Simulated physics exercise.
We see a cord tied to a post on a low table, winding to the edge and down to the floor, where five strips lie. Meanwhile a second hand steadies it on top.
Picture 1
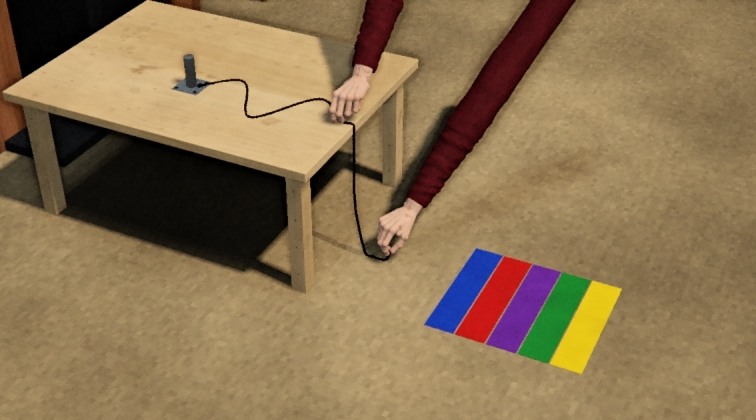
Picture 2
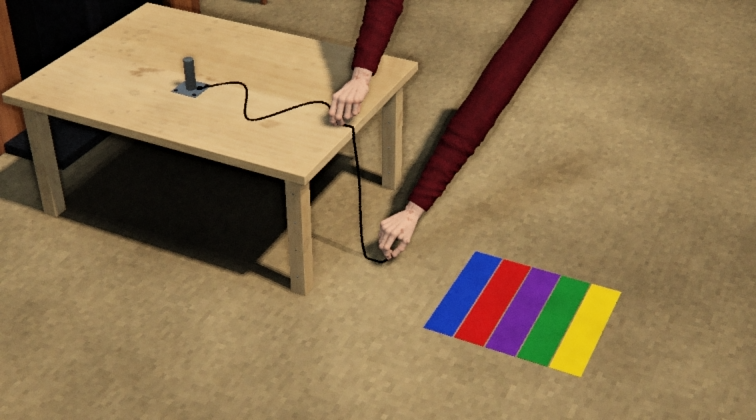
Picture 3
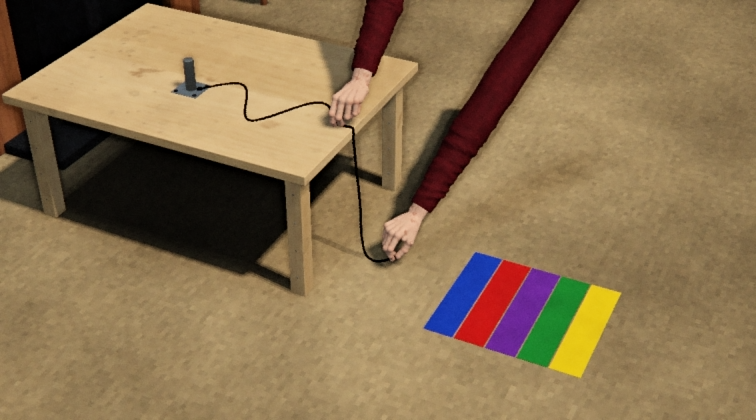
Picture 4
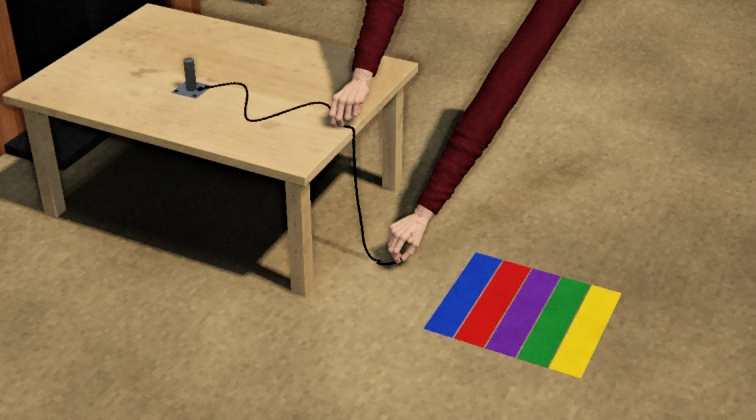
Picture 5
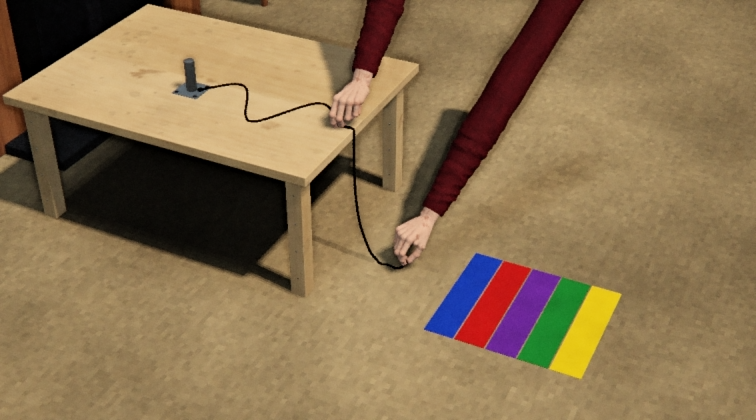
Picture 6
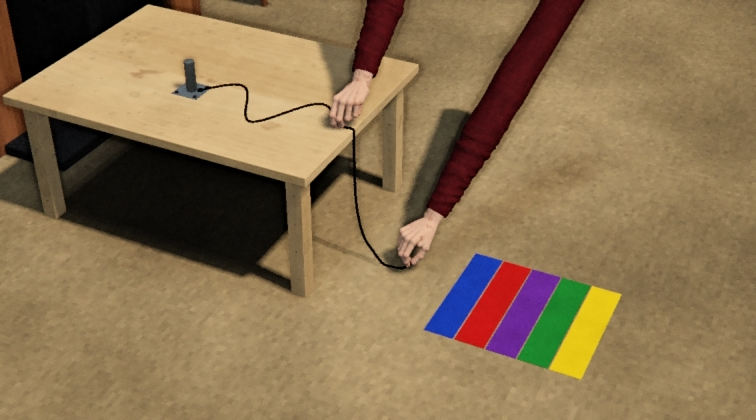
A hand in a dark red sleeve slowly drawing a black cord's end slightly rightward near five coloured strips below a table.
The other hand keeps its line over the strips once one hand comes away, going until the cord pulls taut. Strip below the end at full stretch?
Yellow.
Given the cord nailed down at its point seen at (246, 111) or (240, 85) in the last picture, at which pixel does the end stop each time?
Near (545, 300) and (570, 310).
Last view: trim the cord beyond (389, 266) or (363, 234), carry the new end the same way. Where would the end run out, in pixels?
Case by case it comes to about (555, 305) and then about (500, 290).
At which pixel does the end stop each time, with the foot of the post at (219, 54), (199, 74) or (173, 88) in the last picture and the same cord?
About (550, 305), (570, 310) and (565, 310).
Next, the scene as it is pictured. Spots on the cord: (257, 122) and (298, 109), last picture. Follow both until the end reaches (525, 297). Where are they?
One heads to (308, 122) and the other heads to (352, 133).
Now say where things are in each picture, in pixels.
End (390, 252); blue (448, 315); red (479, 324); purple (509, 333); green (541, 343); yellow (573, 353), in the first picture.
End (391, 256); cord through (229, 83) (245, 111) (297, 107) (336, 123) (359, 178) (362, 237), in the second picture.
End (395, 257), in the third picture.
End (400, 259); cord through (229, 84) (245, 112) (298, 108) (337, 124) (355, 178) (363, 238), in the fourth picture.
End (406, 262), in the fifth picture.
End (410, 263); cord through (229, 85) (246, 113) (298, 109) (337, 125) (355, 179) (365, 240), in the sixth picture.
Soon after, end near (525, 297); over purple.
After that, end near (563, 308); over green.
At the stop, end near (588, 315); over yellow. It halts on the yellow strip.
